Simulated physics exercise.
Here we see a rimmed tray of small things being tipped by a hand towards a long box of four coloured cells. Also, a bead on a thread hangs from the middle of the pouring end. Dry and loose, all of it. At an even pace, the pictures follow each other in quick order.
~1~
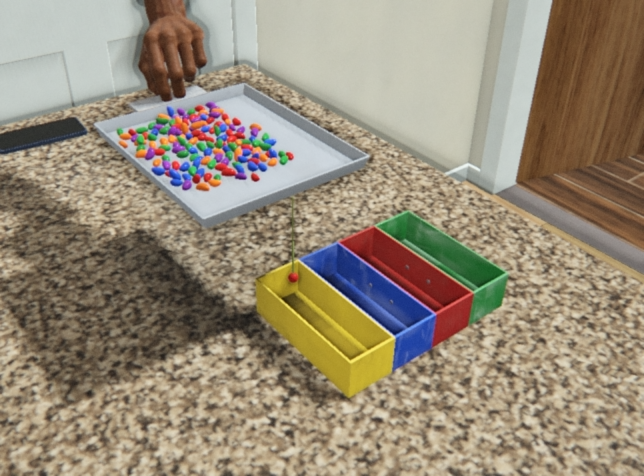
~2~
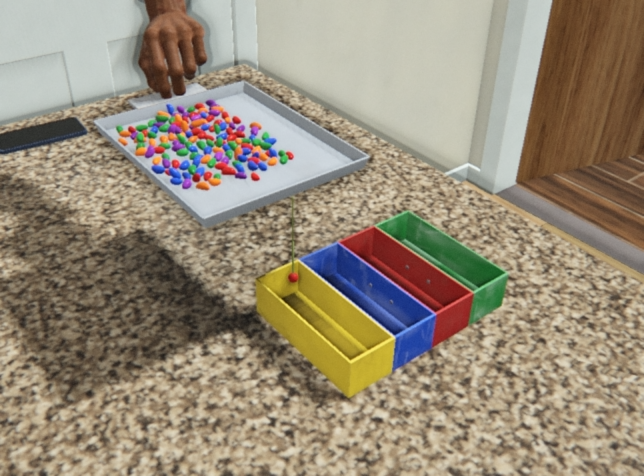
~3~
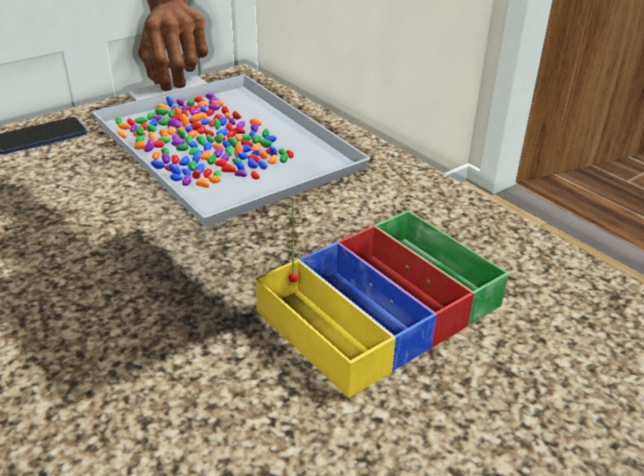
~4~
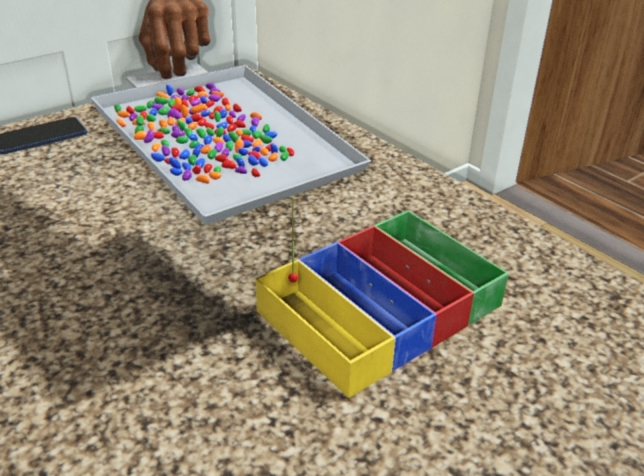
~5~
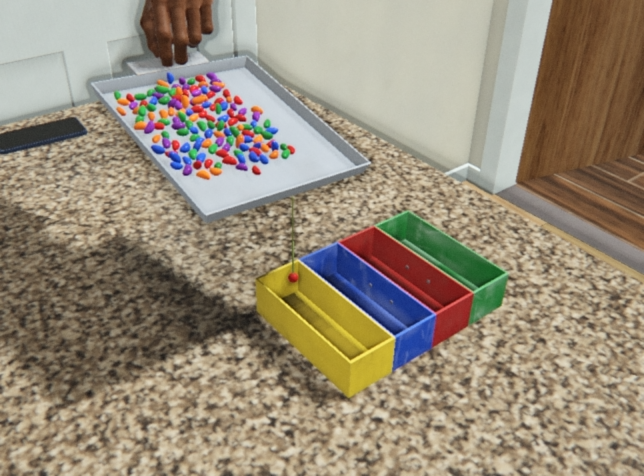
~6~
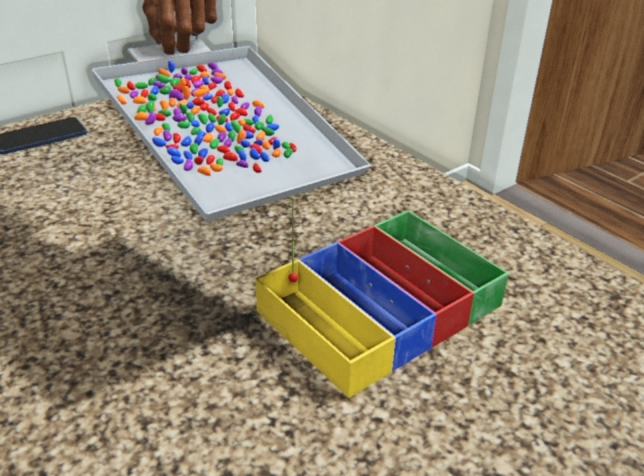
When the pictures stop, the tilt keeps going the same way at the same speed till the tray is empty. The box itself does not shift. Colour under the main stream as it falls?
Blue, I would say.
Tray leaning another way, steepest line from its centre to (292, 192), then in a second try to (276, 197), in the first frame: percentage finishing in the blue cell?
About 30 % and about 10 %.
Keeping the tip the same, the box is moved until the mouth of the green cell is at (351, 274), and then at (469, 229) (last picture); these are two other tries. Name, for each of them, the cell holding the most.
For the first spot the answer is the green cell, and for the second spot it is the yellow cell.
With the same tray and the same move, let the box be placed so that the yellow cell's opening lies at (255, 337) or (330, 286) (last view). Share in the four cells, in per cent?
Estimates in order: 100 percent, 90 percent.
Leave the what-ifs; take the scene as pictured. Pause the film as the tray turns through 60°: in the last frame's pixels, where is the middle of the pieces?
I'd mark it close to (319, 168).
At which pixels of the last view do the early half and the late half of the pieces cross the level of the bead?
First around (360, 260), afterwards around (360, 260).
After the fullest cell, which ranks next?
That would be the red cell.
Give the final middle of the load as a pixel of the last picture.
Around (366, 313).
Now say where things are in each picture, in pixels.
In the first picture, corners of the pouring end at (205, 215) and (364, 156), level; middle of the load at (210, 140), jelly beans; bead on its thread at (293, 278); yellow cell at (371, 364); blue cell at (414, 339); red cell at (452, 317); green cell at (488, 296).
In the second picture, corners of the pouring end at (205, 215) and (364, 156), level; middle of the load at (210, 139).
In the third picture, corners of the pouring end at (206, 214) and (365, 157), tipped barely, lowest at the right corner; middle of the load at (210, 134).
In the fourth picture, corners of the pouring end at (206, 212) and (365, 160), tipped a little, lowest at the right corner; middle of the load at (210, 127).
In the fifth picture, corners of the pouring end at (207, 211) and (365, 162), tipped a little, lowest at the right corner; middle of the load at (211, 119).
In the sixth picture, corners of the pouring end at (208, 210) and (366, 164), tipped clearly, lowest at the right corner; middle of the load at (212, 112); yellow cell at (371, 364); blue cell at (414, 339); red cell at (452, 317); green cell at (488, 296).
Soon, tray tipped steeply; most on the tray; a small part in the blue cell; a stray few in the red cell; a stray few in the yellow cell; a small part falling or outside the box.
A while on, tray tipped right over; about a quarter on the tray; about a quarter in the blue cell; about a quarter in the red cell; a small part in the yellow cell; a stray few in the green cell; about a quarter falling or outside the box.
Towards the end, tray tipped past a quarter turn; about half in the blue cell; about a quarter in the red cell; a small part in the yellow cell; a stray few in the green cell; a small part falling or outside the box.
Finally, tray tipped past a quarter turn; about half in the blue cell; about a quarter in the red cell; a small part in the yellow cell; a stray few in the green cell; a small part outside the box.
